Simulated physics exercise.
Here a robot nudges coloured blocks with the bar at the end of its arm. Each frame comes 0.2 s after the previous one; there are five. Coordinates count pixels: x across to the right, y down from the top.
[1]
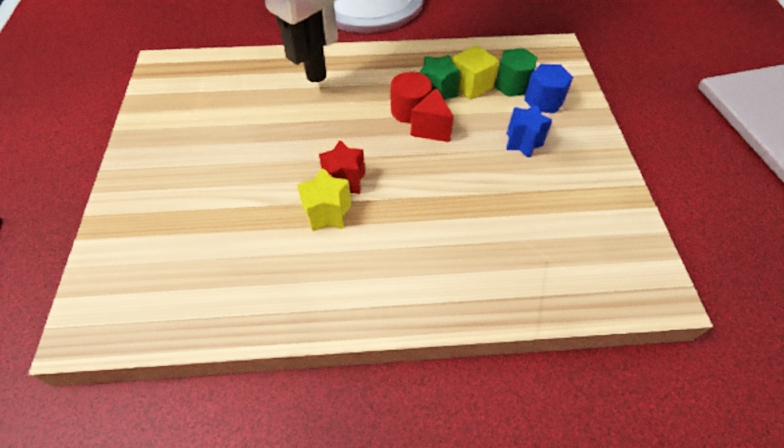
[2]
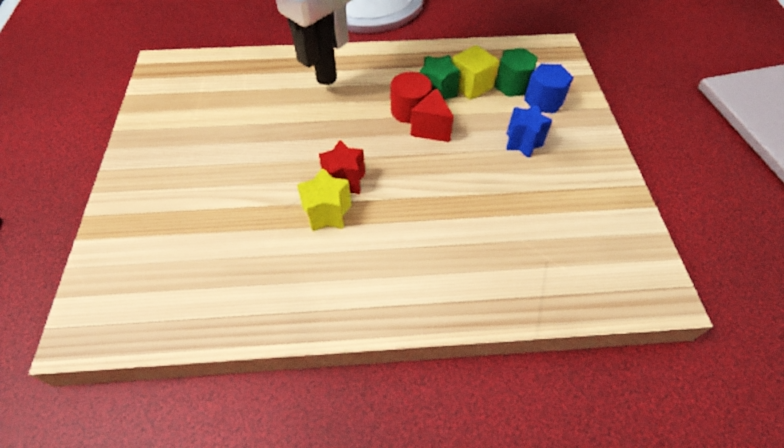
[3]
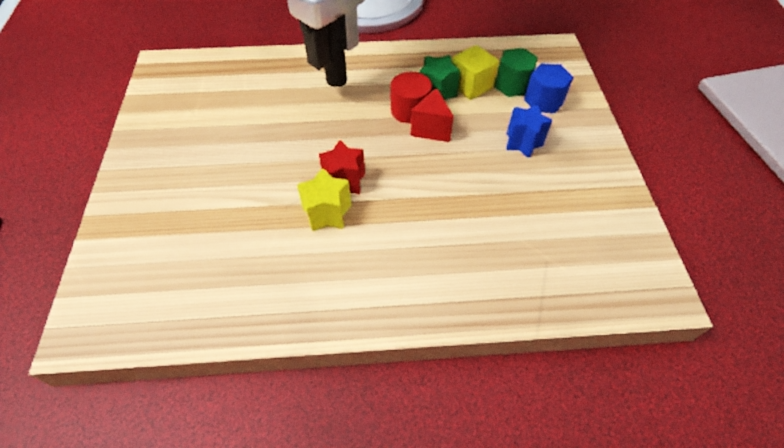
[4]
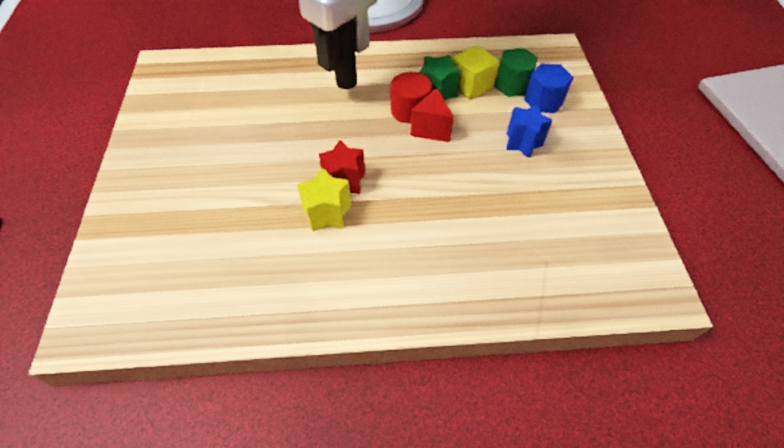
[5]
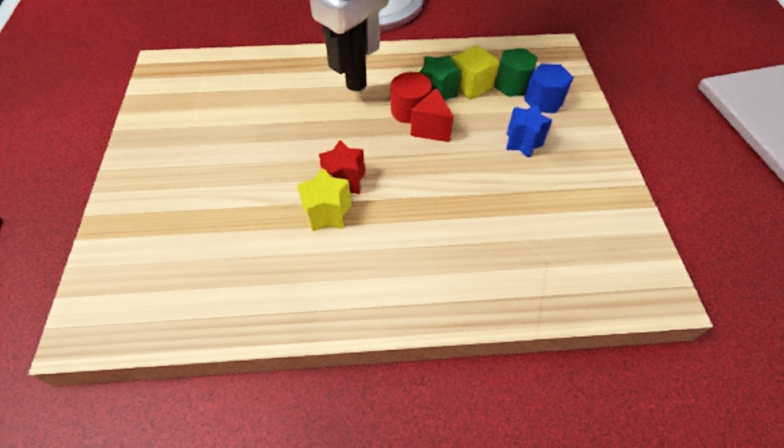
On a wooden board over a red surface, a robot arm's dark tip moving slightly right while the coloured blocks stay still.
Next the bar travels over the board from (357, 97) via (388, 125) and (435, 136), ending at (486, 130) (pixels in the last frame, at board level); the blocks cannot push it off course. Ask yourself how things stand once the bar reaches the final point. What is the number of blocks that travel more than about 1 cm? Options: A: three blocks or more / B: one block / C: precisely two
The correct letter is B.
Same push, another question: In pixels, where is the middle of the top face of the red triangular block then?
I expect it at (506, 91).
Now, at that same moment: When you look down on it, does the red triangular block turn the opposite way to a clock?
Yes, it checks out.
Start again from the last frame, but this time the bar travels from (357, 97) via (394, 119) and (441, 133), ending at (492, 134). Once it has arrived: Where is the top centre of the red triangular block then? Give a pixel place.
Close to (514, 129).
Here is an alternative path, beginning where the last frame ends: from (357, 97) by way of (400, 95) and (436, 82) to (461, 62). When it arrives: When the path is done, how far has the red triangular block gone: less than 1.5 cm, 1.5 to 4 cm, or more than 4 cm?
It shifts under 1.5 cm.
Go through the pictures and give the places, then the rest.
Tip of the bar at (317, 76), middles of tops, red circle at (411, 84), red triangular block at (434, 104), in the first frame.
Bar at (327, 79), nothing pushed, in the second frame.
Bar at (337, 81), nothing pushed, in the third frame.
Bar at (347, 83), nothing pushed, in the fourth frame.
Bar at (356, 85), red circle at (411, 84), red triangular block at (434, 104), in the fifth frame.
On the path given first. One third of the way, bar at (388, 113); nothing pushed yet.
Two thirds of the way, bar at (437, 124); red triangular block at (461, 104), turned 55° anticlockwise.
At the end, bar at (488, 118); red circle unmoved; red triangular block at (506, 91), turned 85° anticlockwise.
